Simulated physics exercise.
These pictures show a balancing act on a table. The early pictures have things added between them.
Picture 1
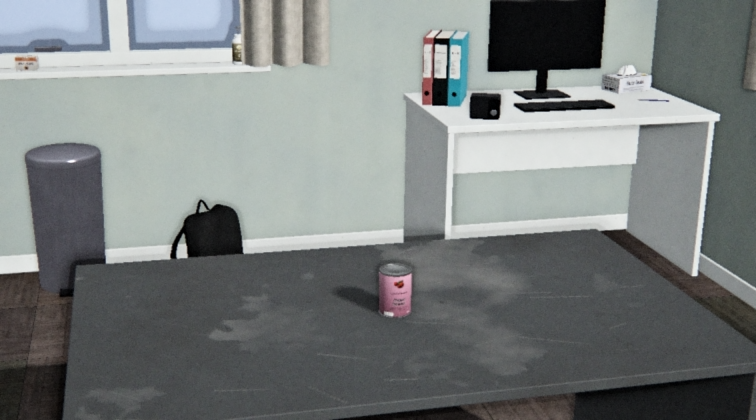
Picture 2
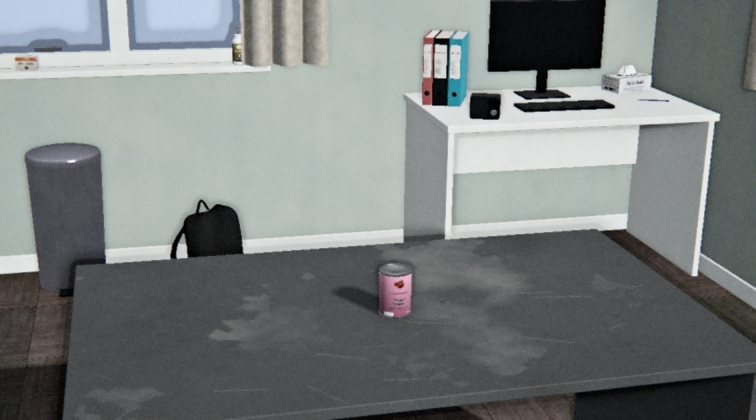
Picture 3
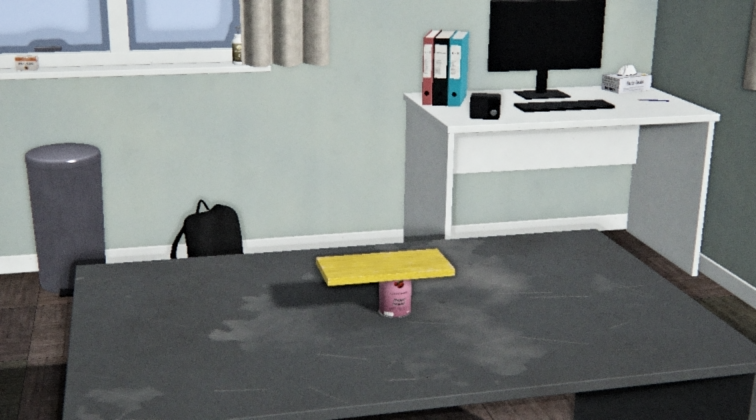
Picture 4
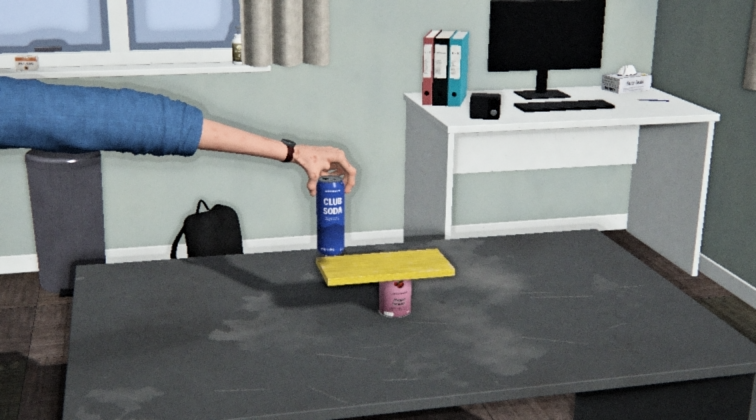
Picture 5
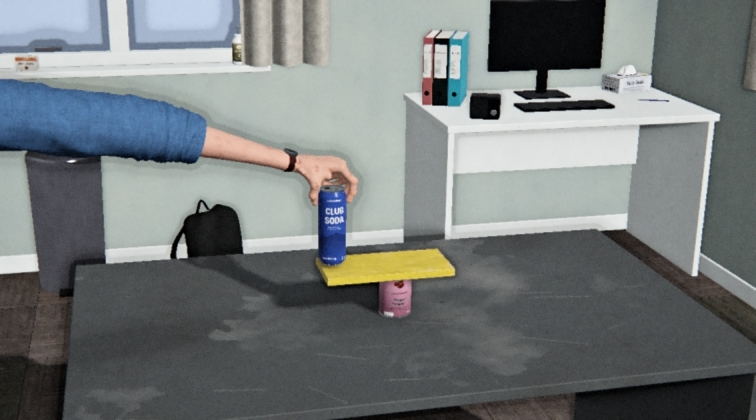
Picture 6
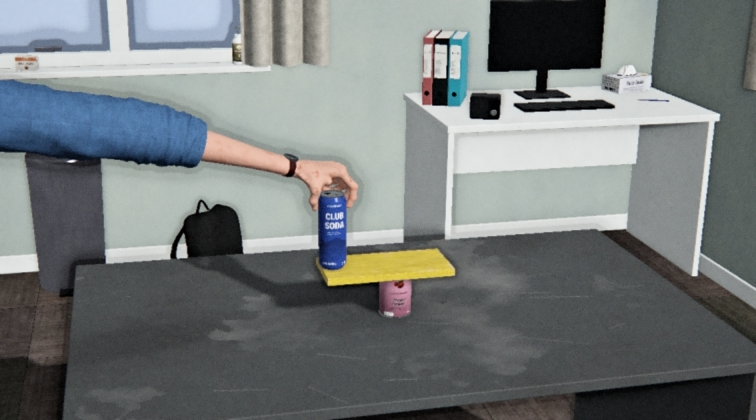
A yellow board appears atop a pink can, and a hand lowers a blue can onto its left end.
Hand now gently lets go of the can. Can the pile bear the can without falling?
Looks to me like it is not stable after that.
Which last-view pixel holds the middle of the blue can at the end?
At about (273, 310).
Then, 0.30 s past the last view, blue can now fallen; yellow board rocked 26° from its first pose.
Then, 0.40 s past the last view, yellow board rocked 52° from its first pose.
Then, 0.50 s past the last view, yellow board rocked 49° from its first pose.
Then, 0.70 s past the last view, yellow board rocked 36° from its first pose.
Finally, fallen, blue can; down or leaning hard in the stack, yellow board; pink tin still in place. Final places as the last picture's camera would see them, blue can near (272, 310). The stack gives way.
